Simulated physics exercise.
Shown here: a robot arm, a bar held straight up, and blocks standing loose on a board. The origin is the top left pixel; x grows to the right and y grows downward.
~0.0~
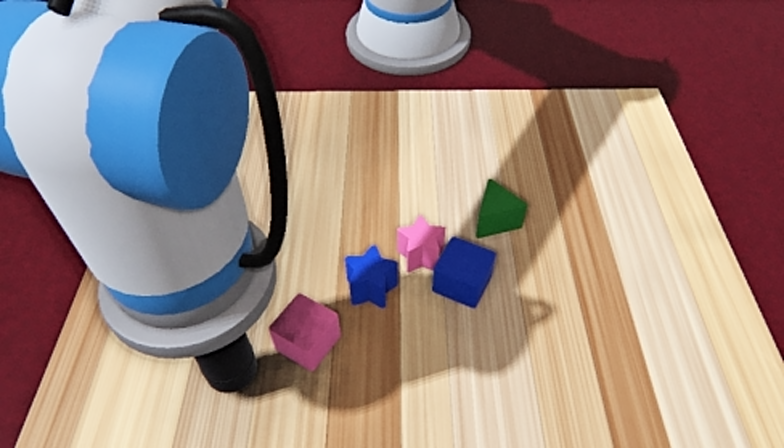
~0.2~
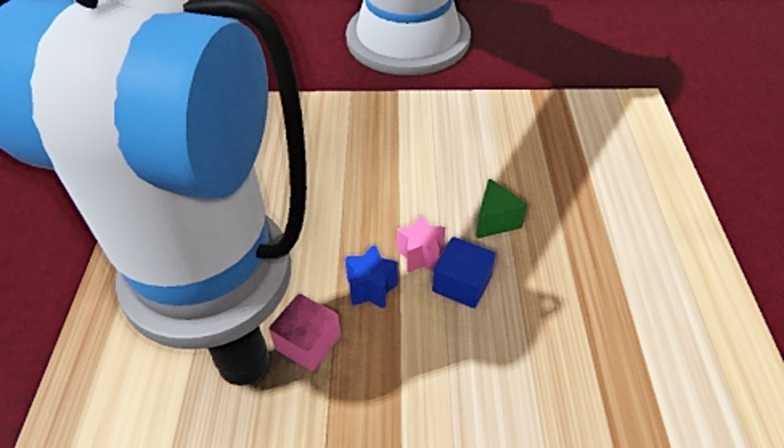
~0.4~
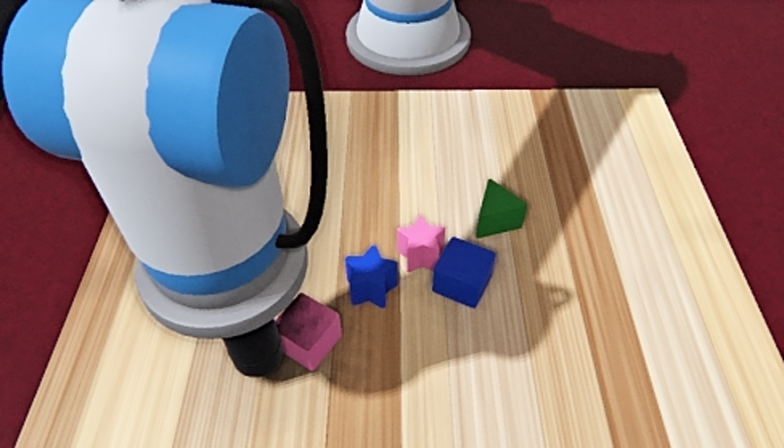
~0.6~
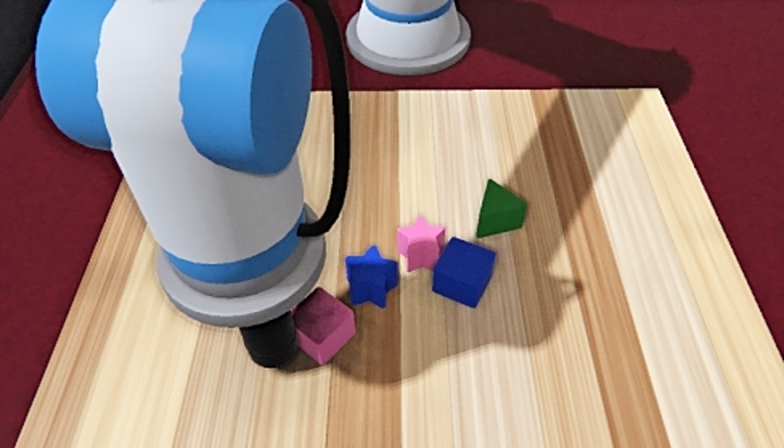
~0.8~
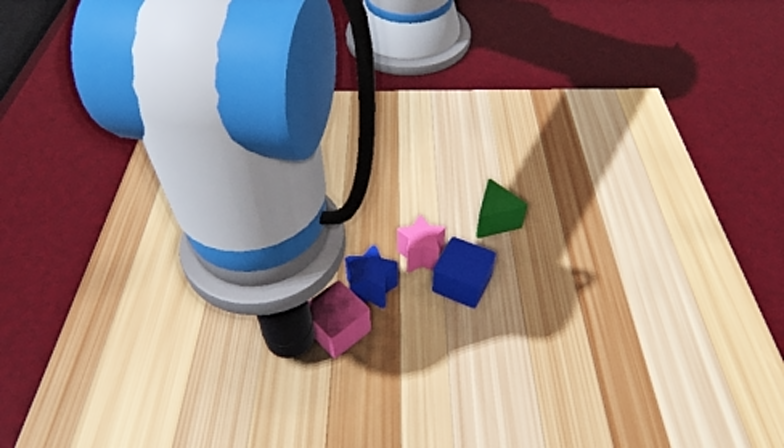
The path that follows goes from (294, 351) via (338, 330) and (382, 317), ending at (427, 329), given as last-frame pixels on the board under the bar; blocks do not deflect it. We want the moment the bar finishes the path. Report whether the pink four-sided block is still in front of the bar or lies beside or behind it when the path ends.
It is gone from the front.
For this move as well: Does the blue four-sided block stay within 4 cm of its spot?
Going by the path, yes.
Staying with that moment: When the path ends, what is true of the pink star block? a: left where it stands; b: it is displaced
Correct choice: B.
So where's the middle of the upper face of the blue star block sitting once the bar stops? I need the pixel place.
It will likely be found at (406, 246).
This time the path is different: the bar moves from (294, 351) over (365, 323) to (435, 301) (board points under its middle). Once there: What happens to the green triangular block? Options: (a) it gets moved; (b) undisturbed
Answer: B.
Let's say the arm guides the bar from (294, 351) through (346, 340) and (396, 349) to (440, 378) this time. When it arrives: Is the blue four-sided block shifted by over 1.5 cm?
I expect not.
The first path, step by step. One third of the way, bar at (336, 316); pink four-sided block at (382, 293), turned 15° clockwise; blue star block at (396, 250), turned 50° anticlockwise; pink star block at (426, 229).
Two thirds of the way, bar at (383, 304); pink four-sided block at (428, 282), turned 20° clockwise; blue star block at (406, 247), turned 100° anticlockwise; pink star block at (430, 221), turned 20° clockwise; blue four-sided block at (476, 257).
At the end, bar at (428, 316); pink four-sided block at (457, 276), turned 15° anticlockwise; blue star block at (406, 246), turned 100° anticlockwise; pink star block at (430, 221), turned 20° clockwise; blue four-sided block at (492, 249).
